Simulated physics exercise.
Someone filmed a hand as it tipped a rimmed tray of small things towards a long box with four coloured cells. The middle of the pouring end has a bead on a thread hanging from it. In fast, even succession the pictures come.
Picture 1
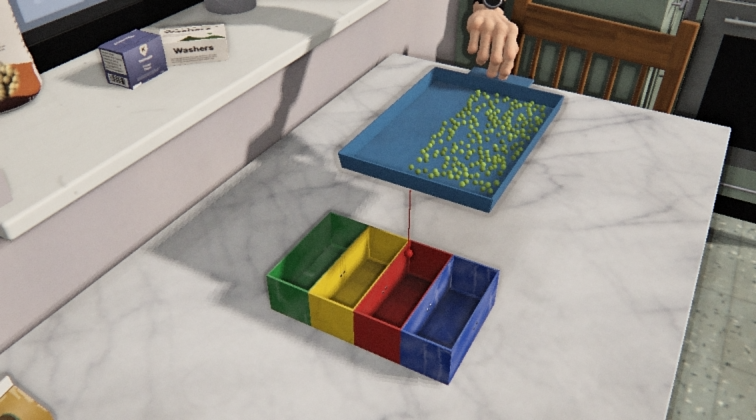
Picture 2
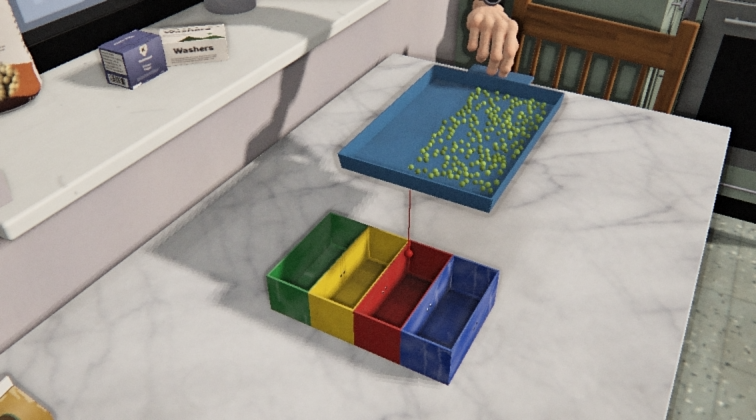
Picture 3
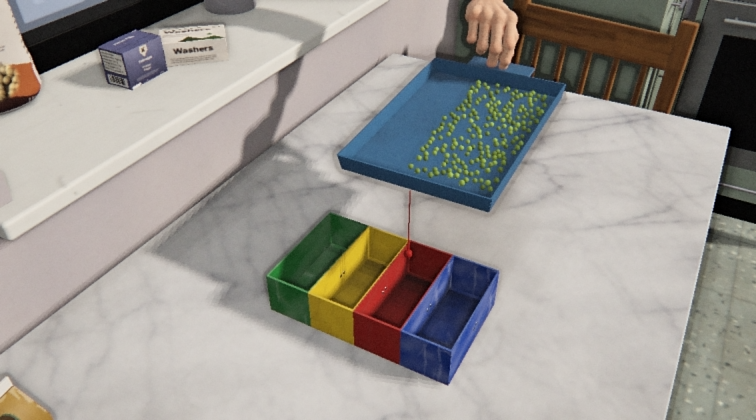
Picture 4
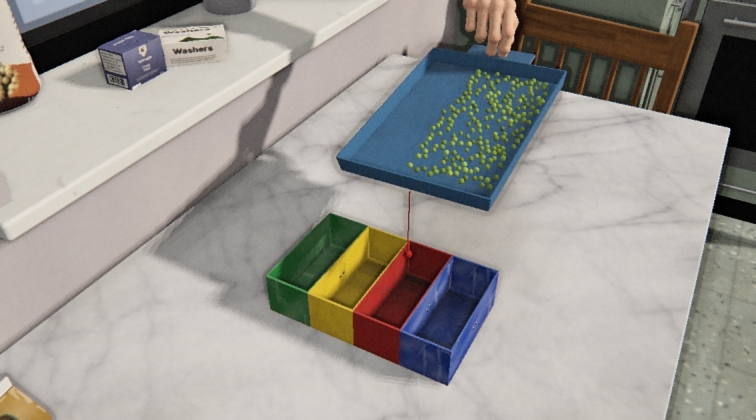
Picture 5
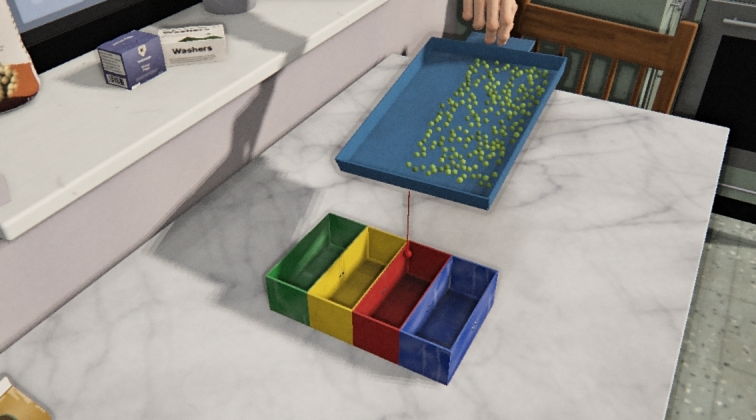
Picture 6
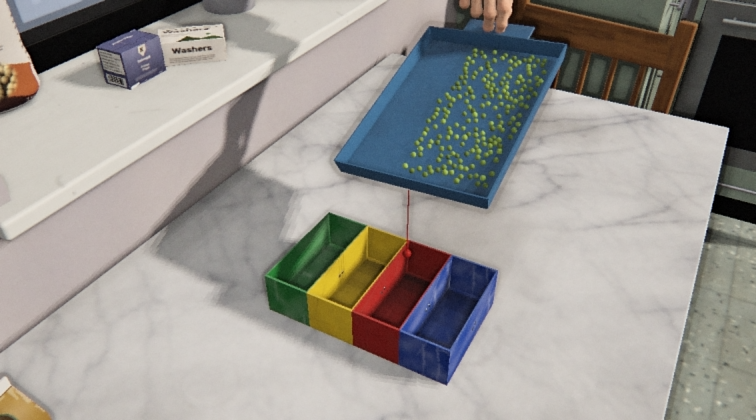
A blue rimmed tray holding small green balls like peas hangs over a white marbled table, seen from above at an angle in a kitchen-like room. Below it sits a long box with green, yellow, red and blue cells from left to right, under a red thread and bead, with small boxes on a ledge at upper left. A hand gradually tilts the tray, raising its far end, while the camera stays still.
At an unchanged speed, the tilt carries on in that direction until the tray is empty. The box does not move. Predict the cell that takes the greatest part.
I would say the yellow cell.
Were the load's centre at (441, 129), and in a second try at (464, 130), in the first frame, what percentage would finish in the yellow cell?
You'd get about 50 per cent first and about 40 per cent second.
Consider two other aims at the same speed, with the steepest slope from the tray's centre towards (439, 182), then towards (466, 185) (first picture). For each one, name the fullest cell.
Try 1 - the blue cell. Try 2 - that blue cell.
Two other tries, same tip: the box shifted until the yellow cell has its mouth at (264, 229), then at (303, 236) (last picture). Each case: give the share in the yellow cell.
Around 0 and around 0 per cent, in that order.
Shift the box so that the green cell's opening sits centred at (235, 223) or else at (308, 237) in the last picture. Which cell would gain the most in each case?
Run one gives the blue one; run two gives the yellow cell.
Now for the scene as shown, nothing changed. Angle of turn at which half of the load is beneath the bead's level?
I'd say close to 110 degrees.
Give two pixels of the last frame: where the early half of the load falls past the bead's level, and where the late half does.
Starting near (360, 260), moving on to near (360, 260).
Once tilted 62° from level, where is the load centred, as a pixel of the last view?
The centre of the load shows up near (394, 179) in the last view.
Soon, tray tipped steeply; nearly all on the tray; a stray few in the yellow cell; a stray few in the green cell; a stray few in the red cell; a stray few falling or outside the box.
A while on, tray tipped past a quarter turn; about two thirds on the tray; a small part in the yellow cell; a small part in the green cell; a small part in the red cell; about a quarter falling or outside the box.
Towards the end, tray tipped past a quarter turn; about half in the yellow cell; about a quarter in the red cell; about a quarter in the green cell; a stray few in the blue cell; a stray few falling or outside the box.
Finally, tray tipped past a quarter turn; about half in the yellow cell; about a quarter in the red cell; about a quarter in the green cell; a stray few in the blue cell; a stray few outside the box.
